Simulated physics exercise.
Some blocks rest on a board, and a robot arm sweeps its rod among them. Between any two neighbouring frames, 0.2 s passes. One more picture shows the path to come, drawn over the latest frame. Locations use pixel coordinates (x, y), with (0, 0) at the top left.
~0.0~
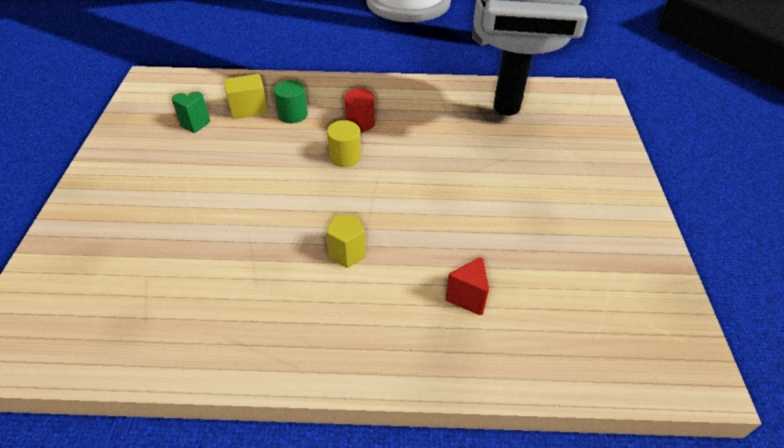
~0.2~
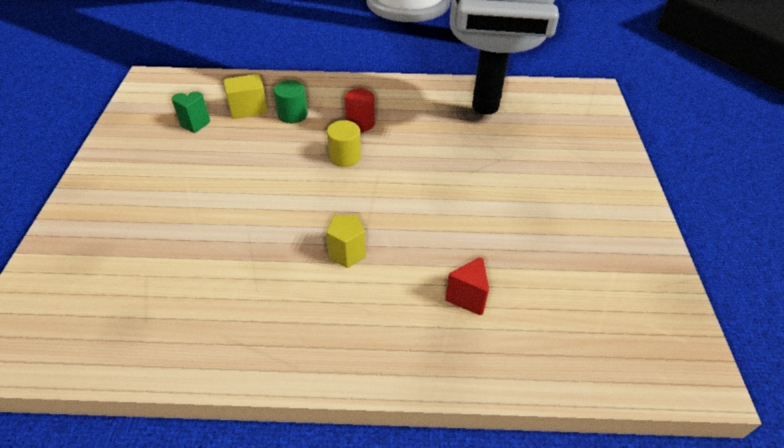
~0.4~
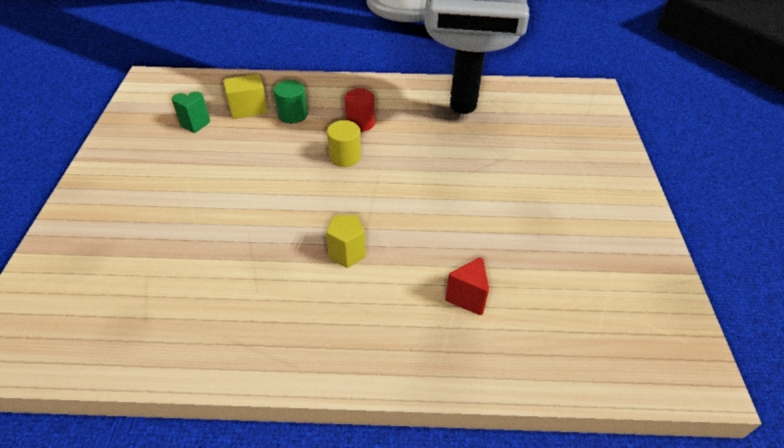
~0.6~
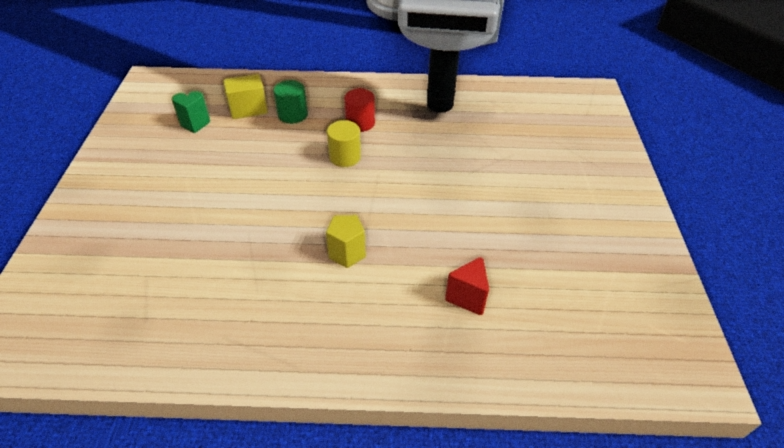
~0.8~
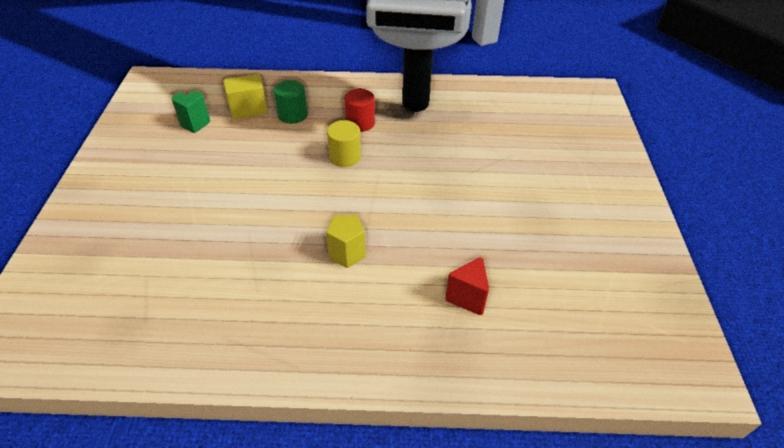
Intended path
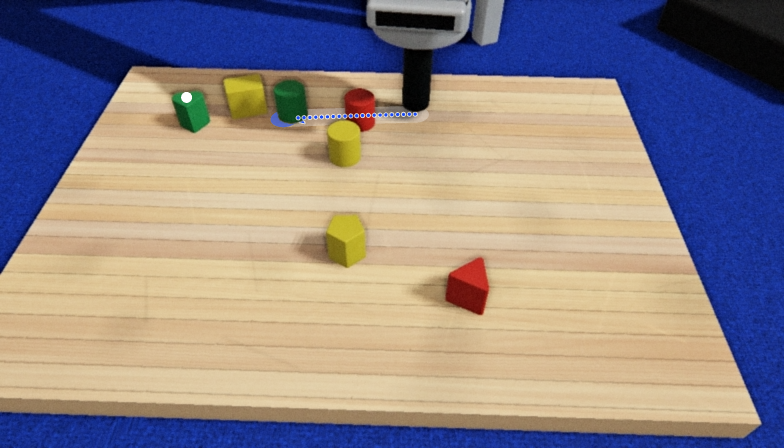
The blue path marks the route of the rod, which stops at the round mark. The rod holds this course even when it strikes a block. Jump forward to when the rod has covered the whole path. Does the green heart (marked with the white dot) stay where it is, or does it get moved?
It ends up on the same spot.
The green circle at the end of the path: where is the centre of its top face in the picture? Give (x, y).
It should be at about (252, 87).
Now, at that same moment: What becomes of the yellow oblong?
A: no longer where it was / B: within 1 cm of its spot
Correct choice: A.
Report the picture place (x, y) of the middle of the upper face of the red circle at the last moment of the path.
Its top centre is at about (316, 108).
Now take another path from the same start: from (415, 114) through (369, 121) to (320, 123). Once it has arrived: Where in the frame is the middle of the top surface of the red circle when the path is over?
Around pixel (291, 106).
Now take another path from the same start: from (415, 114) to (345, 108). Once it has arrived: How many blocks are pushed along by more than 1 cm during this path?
I reckon the push displaces only one of the blocks by more than 1 cm.
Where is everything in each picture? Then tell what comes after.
The first frame shows tip of the rod at (507, 108), middles of tops, green heart at (187, 97), yellow oblong at (243, 83), green circle at (289, 88), red circle at (359, 96).
The second frame shows rod at (485, 108), nothing pushed.
The third frame shows rod at (463, 107), nothing pushed.
The fourth frame shows rod at (440, 106), nothing pushed.
The fifth frame shows rod at (416, 105), green heart at (187, 97), yellow oblong at (243, 83), green circle at (289, 88), red circle at (359, 96).
The line goes in a line from (415, 114) to (285, 118); the dot is on the green heart.
What follows on the original path. One third of the way, rod at (372, 106); red circle at (347, 99).
Two thirds of the way, rod at (327, 107); red circle at (318, 108).
At the end, rod at (283, 109); green heart unmoved; yellow oblong at (221, 79); green circle at (252, 87); red circle at (316, 108).
